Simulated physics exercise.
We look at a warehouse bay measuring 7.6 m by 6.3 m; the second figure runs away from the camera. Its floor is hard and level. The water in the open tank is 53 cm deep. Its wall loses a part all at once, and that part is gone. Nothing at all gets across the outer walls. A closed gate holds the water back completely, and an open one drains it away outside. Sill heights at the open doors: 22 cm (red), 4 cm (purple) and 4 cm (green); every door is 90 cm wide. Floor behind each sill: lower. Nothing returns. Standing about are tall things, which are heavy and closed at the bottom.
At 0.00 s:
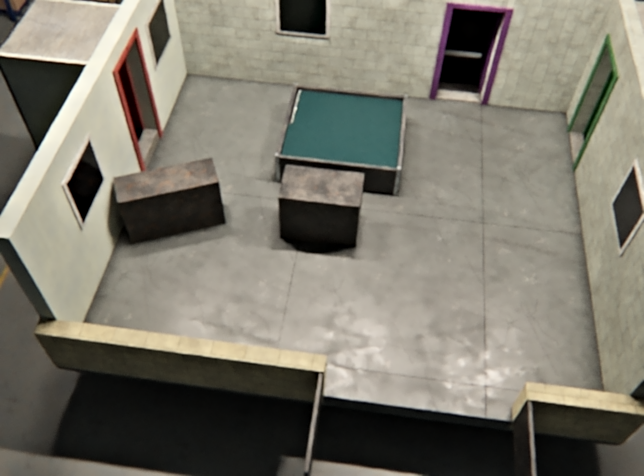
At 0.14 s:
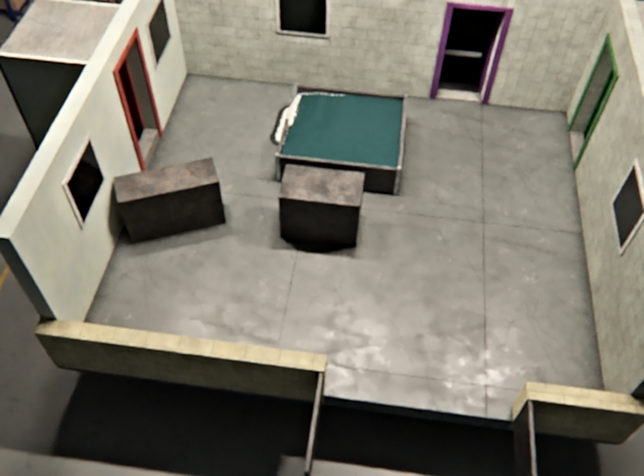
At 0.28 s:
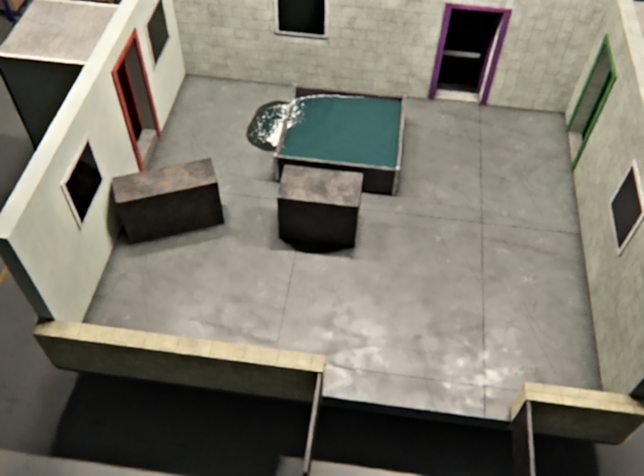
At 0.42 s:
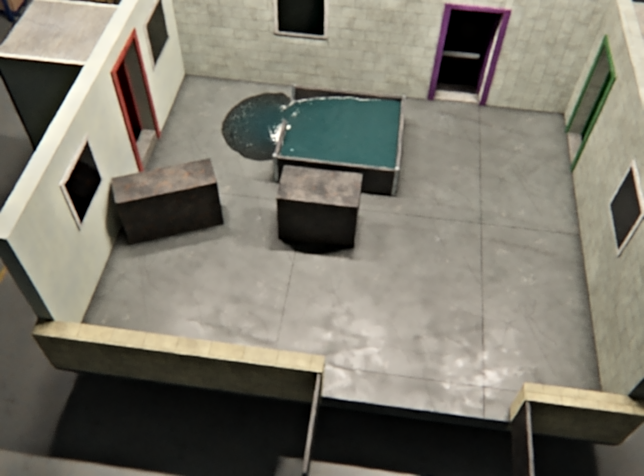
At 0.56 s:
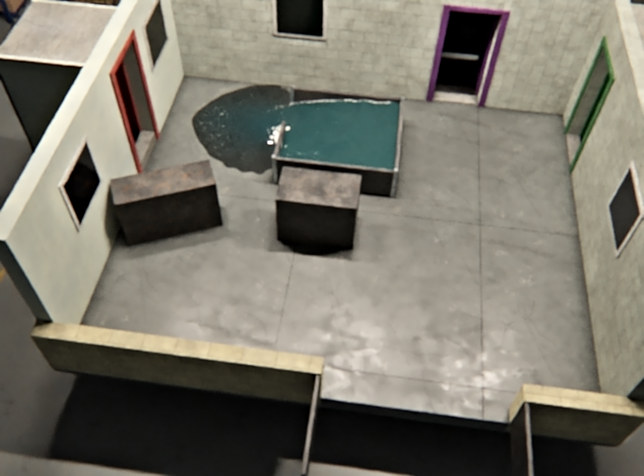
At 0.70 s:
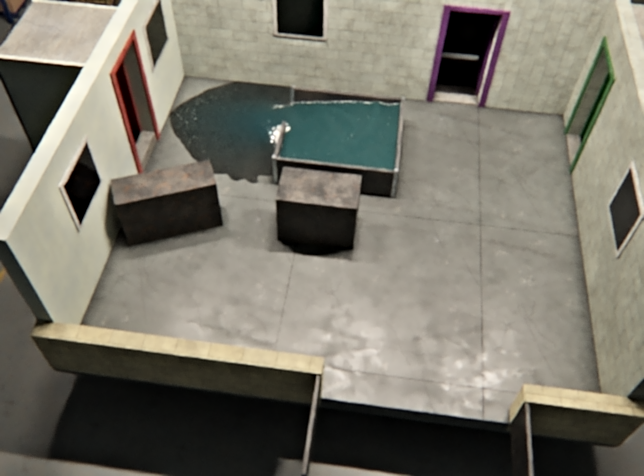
A bare warehouse bay with a grey floor and pale block walls is seen from high above its open front side. A red-framed doorway stands at left, a purple one at the back and a green one at right, around an open tank of blue-green water and two dark blocks. Water bursts from the tank's left side and spreads leftward in a widening dark sheet, while the camera stays practically still.
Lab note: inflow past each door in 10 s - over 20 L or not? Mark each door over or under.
Red door: Under; purple door: Under; green door: Under.
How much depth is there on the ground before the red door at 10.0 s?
Roughly 11.5 centimetres.
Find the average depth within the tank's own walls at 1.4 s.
Some 39 cm on average.
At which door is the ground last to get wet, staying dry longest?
Door: Green.
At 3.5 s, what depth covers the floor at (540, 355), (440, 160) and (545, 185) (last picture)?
Reading - approx. 0 / 0 / 0 cm.
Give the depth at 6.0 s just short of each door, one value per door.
Depths in cm: Red 18, purple 4, green 0.
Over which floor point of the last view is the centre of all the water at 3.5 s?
Near (265, 145).
After 1.4 s water covers 10 % of the floor and is deepest (40 cm) near (183, 80); red door 14 cm at the sill, 0 L in, purple door not reached, green door not reached.
After 2.2 s water covers 15 % of the floor and is deepest (34 cm) near (218, 84); red door 18 cm at the sill, 0 L in, purple door not reached, green door not reached.
After 3.5 s water covers 20 % of the floor and is deepest (30 cm) near (137, 217); red door 15 cm at the sill, 0 L in, purple door not reached, green door not reached.
After 6.0 s water covers 35 % of the floor and is deepest (20 cm) near (165, 122); red door 18 cm at the sill, 0 L in, purple door 4 cm at the sill, 0 L in, green door not reached.
After 10.0 s water covers 65 % of the floor and is deepest (14 cm) near (137, 217); red door 12 cm at the sill, 0 L in, purple door 4 cm at the sill, 0 L in, green door 5 cm at the sill, 0 L in.
